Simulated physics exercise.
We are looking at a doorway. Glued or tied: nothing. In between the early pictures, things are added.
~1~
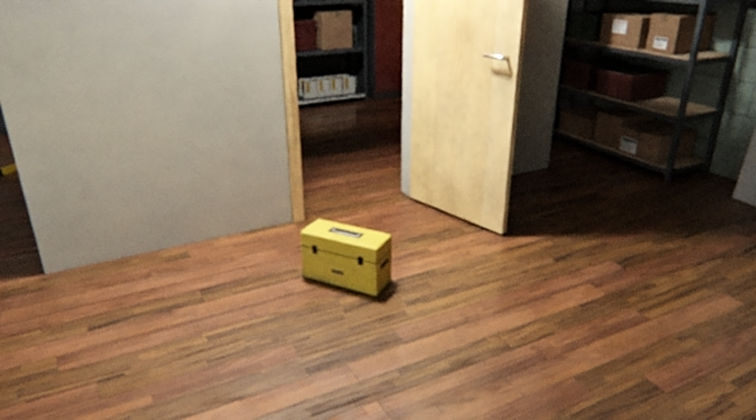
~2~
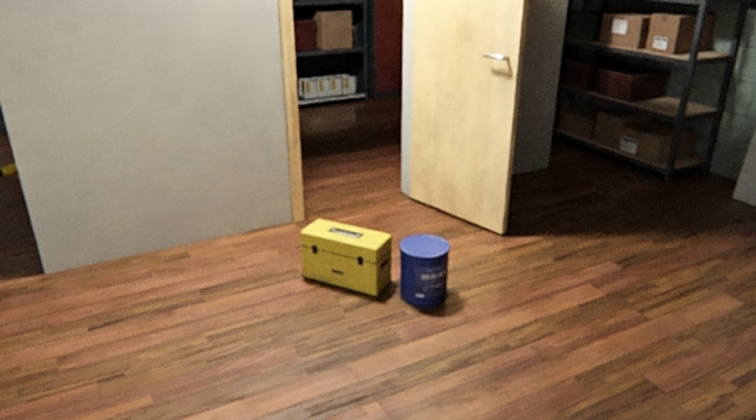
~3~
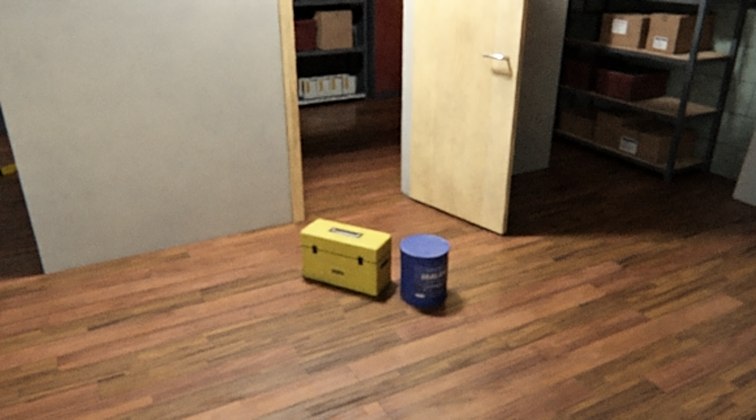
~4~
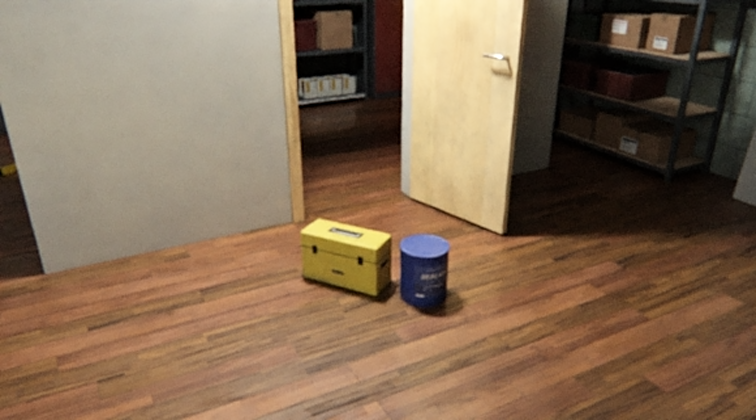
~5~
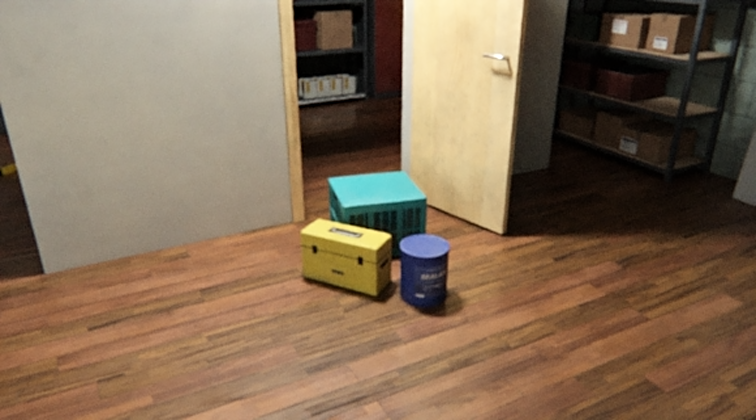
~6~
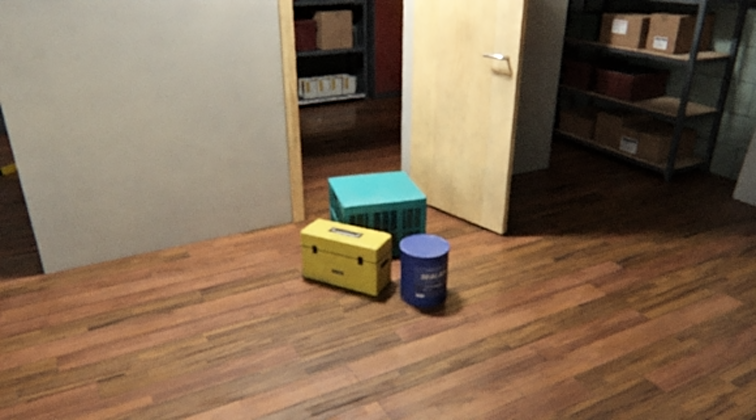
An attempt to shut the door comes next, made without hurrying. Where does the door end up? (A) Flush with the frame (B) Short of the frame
(B) Short of the frame.
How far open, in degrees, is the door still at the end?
It comes to about 65°.
Then, 0.60 s later than the last frame, door 91° open.
Then, 0.90 s later than the last frame, door 78° open.
When it is over, door 66° open; all 3 as before. End places, in pixels of the last picture, turquoise chest near (375, 214).
